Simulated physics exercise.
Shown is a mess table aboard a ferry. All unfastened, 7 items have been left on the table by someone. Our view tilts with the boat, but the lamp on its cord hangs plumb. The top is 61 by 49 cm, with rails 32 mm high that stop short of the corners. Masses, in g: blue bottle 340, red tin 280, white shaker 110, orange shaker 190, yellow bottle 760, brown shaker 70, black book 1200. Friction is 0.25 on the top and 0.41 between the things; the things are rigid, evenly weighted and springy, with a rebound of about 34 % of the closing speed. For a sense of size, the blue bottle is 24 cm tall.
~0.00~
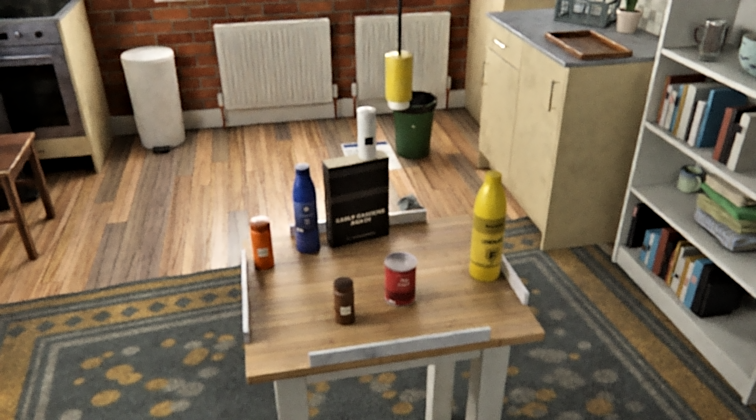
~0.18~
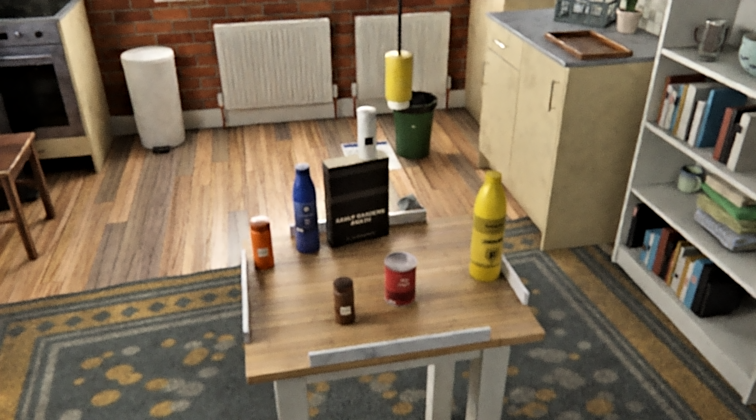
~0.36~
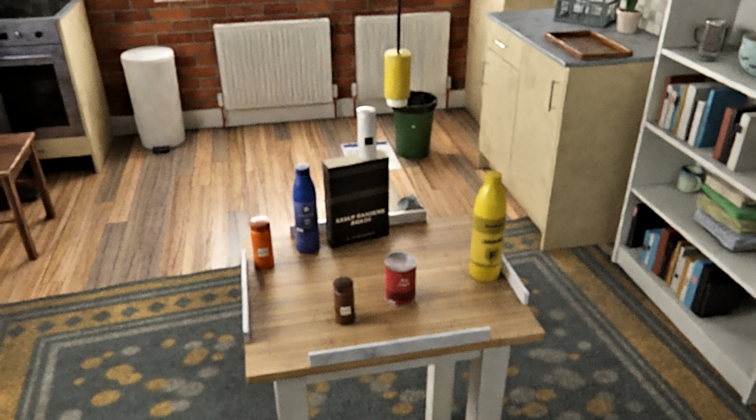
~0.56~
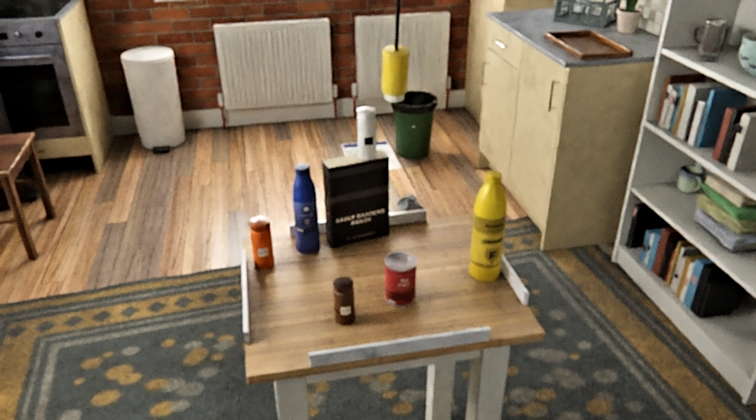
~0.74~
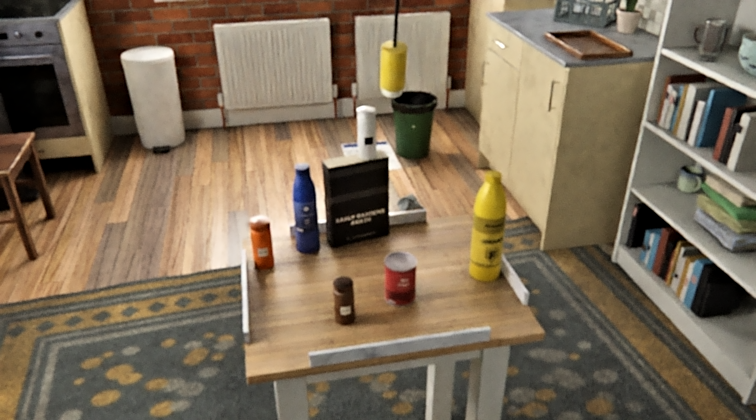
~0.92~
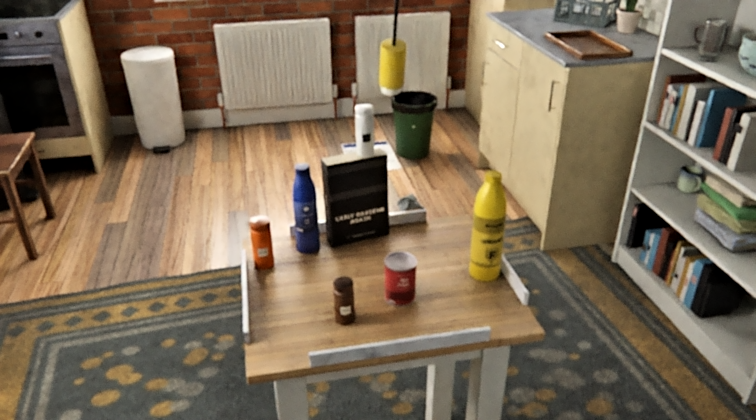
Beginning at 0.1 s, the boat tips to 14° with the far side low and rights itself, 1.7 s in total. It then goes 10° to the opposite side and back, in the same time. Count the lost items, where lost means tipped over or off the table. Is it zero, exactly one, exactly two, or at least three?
It is exactly two.
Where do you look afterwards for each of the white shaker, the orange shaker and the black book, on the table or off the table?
Outcome: The white shaker departs its support; the orange shaker remains on its support; the black book departs its support.
Around 1.42 s, floor tilted 6°, far side down; white shaker and black book now off the table.
Around 1.72 s, boat level.
Around 2.22 s, floor tilted 5°, near side down.
Finally (4.0 s), off the table, white shaker and black book; the other 5 still in place (within 5 cm). Final places as that camera would see them, blue bottle near (305, 209), red tin near (400, 279).
